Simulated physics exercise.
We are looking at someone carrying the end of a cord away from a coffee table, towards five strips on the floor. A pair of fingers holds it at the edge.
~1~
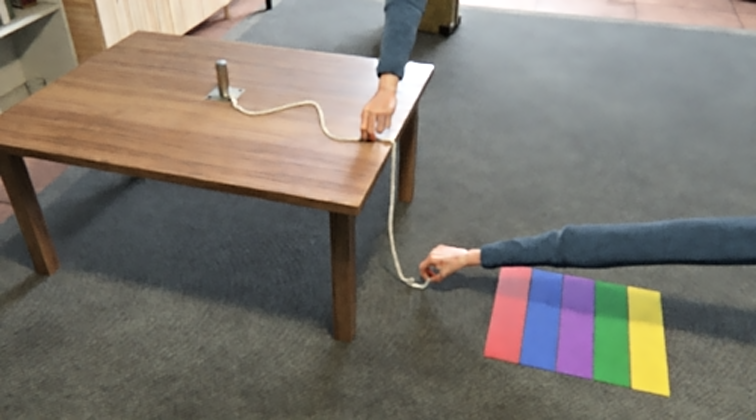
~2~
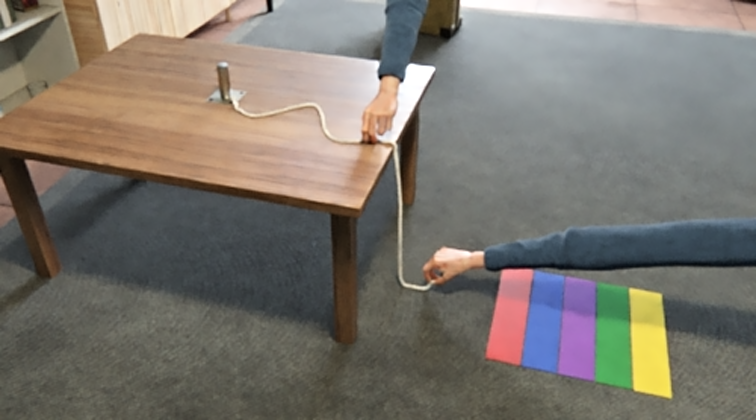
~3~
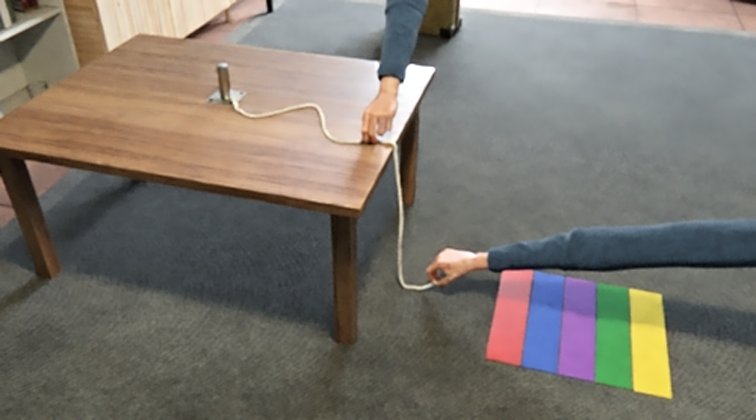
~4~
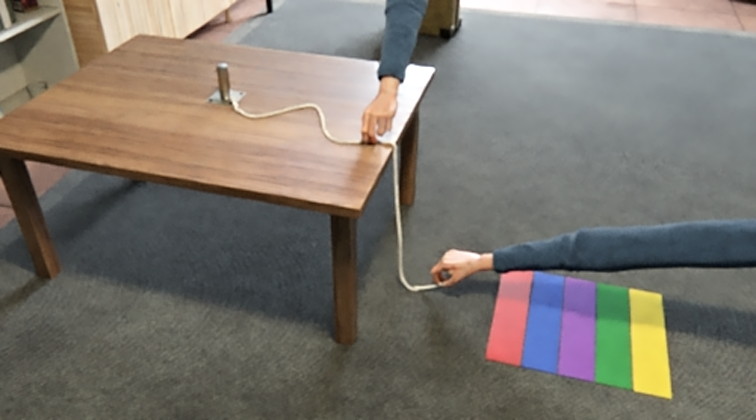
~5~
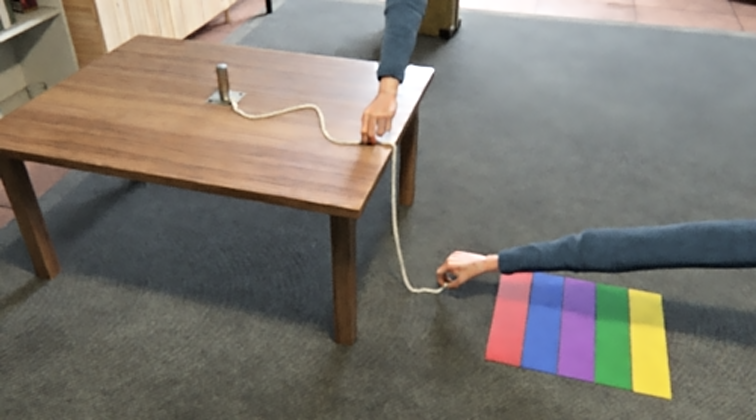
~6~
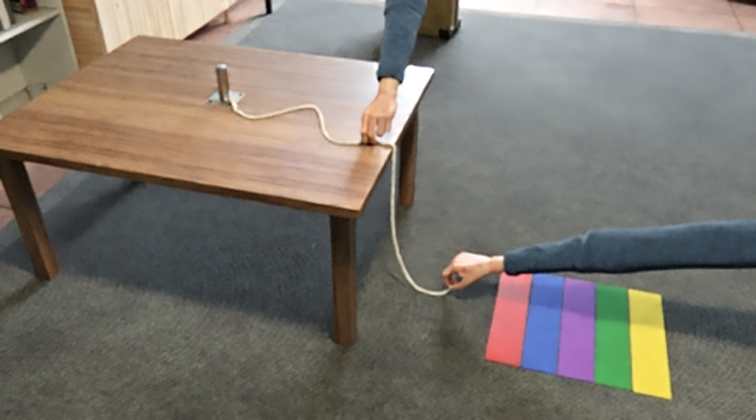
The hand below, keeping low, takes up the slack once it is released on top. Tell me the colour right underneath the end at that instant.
Right underneath is green.
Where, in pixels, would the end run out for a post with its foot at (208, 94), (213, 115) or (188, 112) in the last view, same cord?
Try by try: (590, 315), (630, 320) and (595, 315).
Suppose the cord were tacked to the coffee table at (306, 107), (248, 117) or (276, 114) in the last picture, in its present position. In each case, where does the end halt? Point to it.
First try around (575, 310), second around (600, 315), third around (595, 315).
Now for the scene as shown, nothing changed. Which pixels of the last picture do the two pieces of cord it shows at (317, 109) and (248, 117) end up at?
First one: (340, 121); second one: (273, 107).
Soon after, end near (563, 308); over blue.
Then, end near (598, 315); over green.
At full stretch, end near (619, 319); over green. The green one.
